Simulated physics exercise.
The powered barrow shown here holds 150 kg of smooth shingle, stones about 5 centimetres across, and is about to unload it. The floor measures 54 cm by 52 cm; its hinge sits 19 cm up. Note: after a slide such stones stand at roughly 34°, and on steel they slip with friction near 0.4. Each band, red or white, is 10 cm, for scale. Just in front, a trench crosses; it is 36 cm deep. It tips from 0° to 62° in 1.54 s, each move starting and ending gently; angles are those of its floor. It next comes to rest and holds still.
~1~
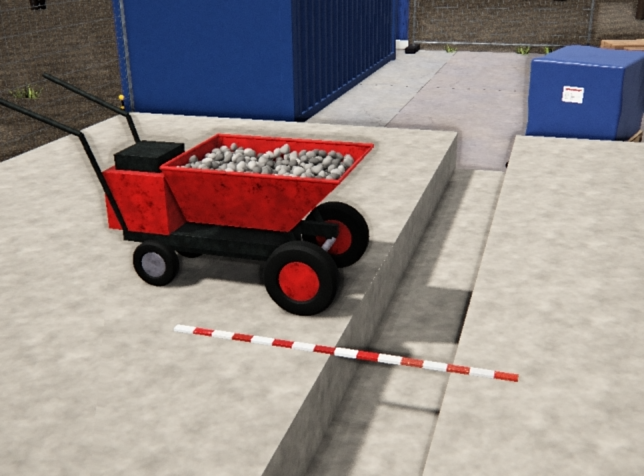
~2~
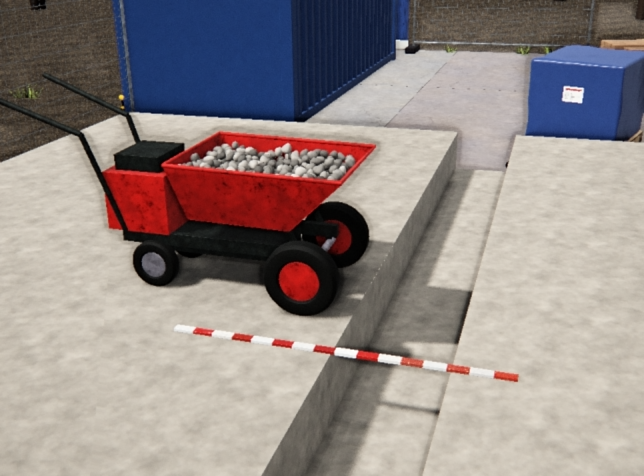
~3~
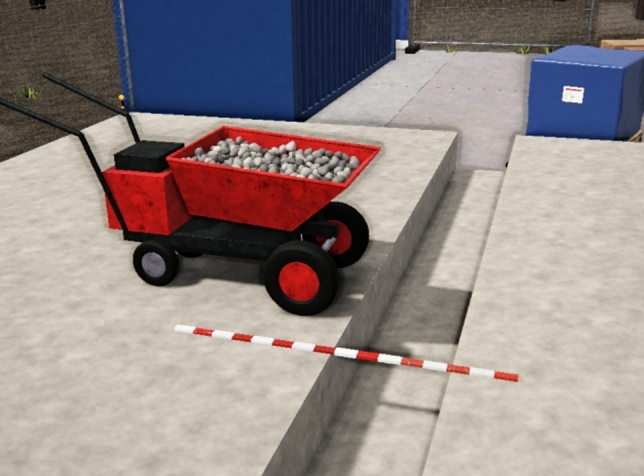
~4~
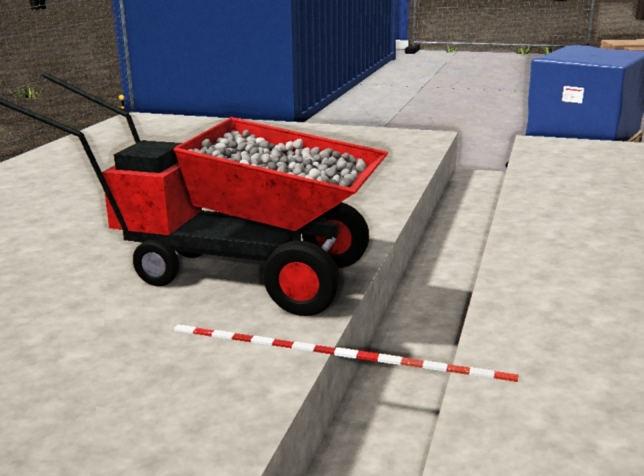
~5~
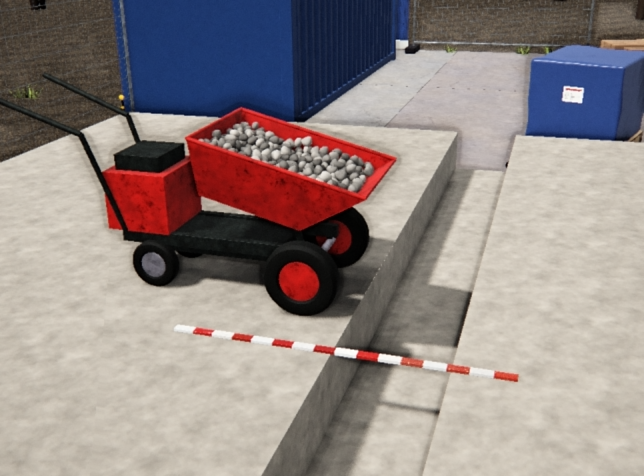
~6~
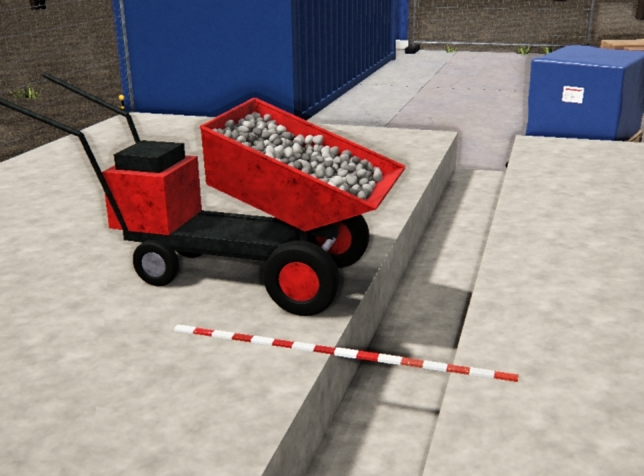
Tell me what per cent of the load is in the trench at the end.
Some 61 per cent.
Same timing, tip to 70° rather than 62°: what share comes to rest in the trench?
Then close to 60 per cent.
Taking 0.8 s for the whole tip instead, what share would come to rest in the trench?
It'd be some 50 per cent.
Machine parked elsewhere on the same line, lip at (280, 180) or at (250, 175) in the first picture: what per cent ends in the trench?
Estimates: 100 % then 100 %.
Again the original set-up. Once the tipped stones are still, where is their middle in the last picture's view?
The tipped stones centre close to (454, 348).
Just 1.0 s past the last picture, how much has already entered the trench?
At that moment: Approx. 25 %.
Then, 0.6 s after the last picture the floor is at 53°, 100 % in the tray; the foremost stones are at (421, 244).
Then, 1.0 s after the last picture the floor is at 62°, 53 % in the tray, 27 % in the trench, 19 % past the trench; the foremost stones are at (528, 311).
Then, 1.4 s after the last picture the floor is at 62°, 23 % in the tray, 38 % in the trench, 38 % past the trench; the foremost stones are at (615, 330).
Then, 3.3 s after the last picture the floor is at 62°, 0 % in the tray, 61 % in the trench, 39 % past the trench; the foremost stones are past the picture's edge.
